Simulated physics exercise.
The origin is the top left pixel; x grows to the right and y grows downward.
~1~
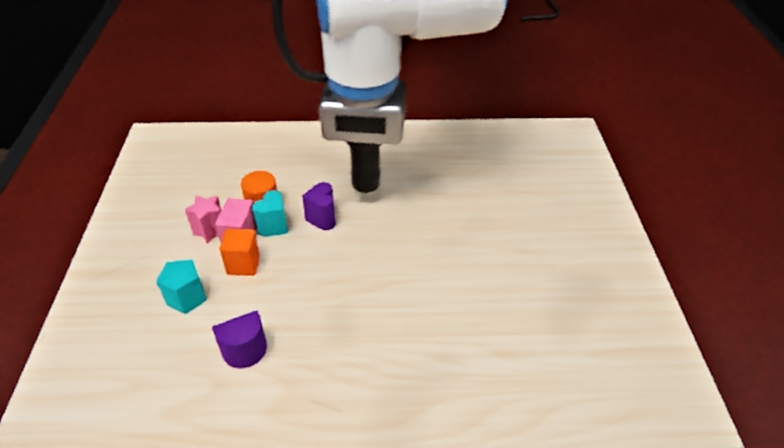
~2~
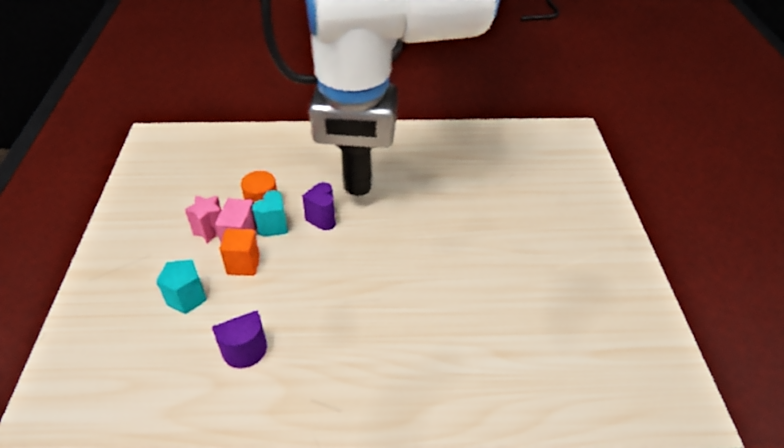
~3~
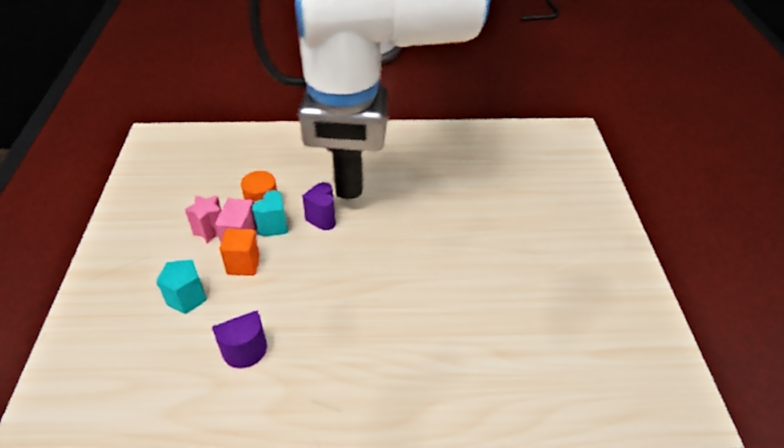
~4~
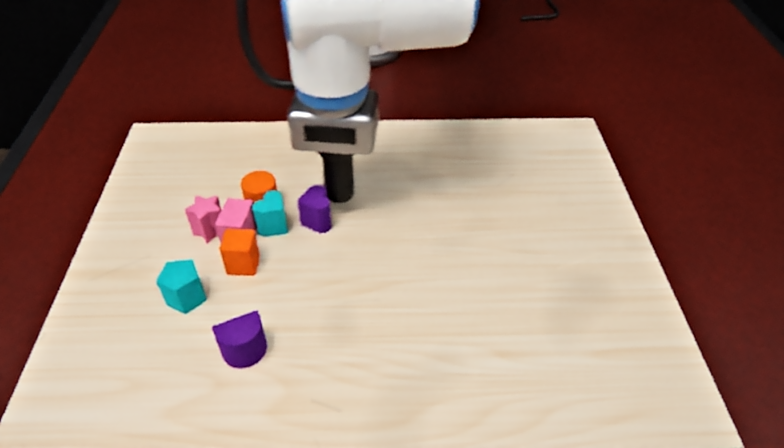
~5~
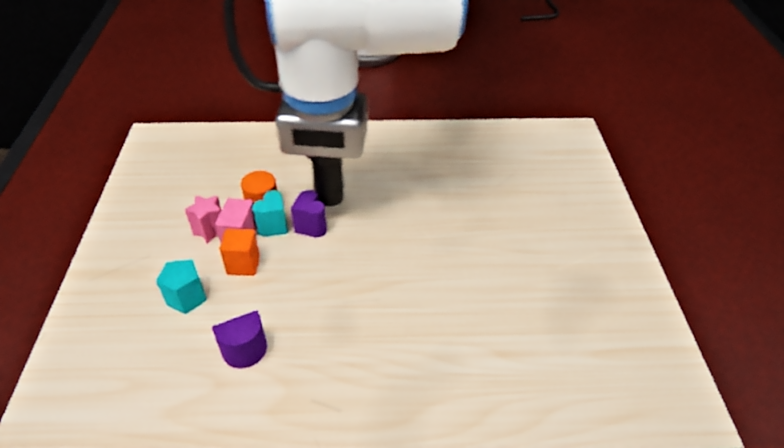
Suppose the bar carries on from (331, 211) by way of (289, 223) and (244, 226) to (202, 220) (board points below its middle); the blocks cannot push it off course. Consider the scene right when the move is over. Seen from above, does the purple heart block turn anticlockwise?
Yes, that is what happens.
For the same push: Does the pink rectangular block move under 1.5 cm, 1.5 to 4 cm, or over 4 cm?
Once the path is done, the pink rectangular block lies more than 4 cm from its present place.
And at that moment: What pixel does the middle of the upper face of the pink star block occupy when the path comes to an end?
Final place: (168, 209).
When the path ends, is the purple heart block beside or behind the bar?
Short answer: Yes.
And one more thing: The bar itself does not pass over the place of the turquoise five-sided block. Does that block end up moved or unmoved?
The push misses it.
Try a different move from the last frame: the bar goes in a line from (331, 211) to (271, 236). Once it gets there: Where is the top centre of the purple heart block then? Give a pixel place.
The middle of its upper face should be somewhere near (280, 226).
On the path given first. One third of the way, bar (286, 209); pink star block (193, 206), turned 20° clockwise; pink rectangular block (220, 215), turned 15° anticlockwise; turquoise heart block (253, 208), turned 35° clockwise; purple heart block (289, 216), turned 80° anticlockwise.
Two thirds of the way, bar (240, 212); pink star block (171, 208), turned 55° clockwise; pink rectangular block (183, 229); turquoise heart block (216, 219), turned 20° anticlockwise; purple heart block (288, 216), turned 80° anticlockwise.
At the end, bar (198, 206); turquoise five-sided block still; pink star block (168, 209), turned 50° clockwise; pink rectangular block (177, 232); turquoise heart block (210, 219), turned 65° anticlockwise; purple heart block (288, 216), turned 80° anticlockwise.
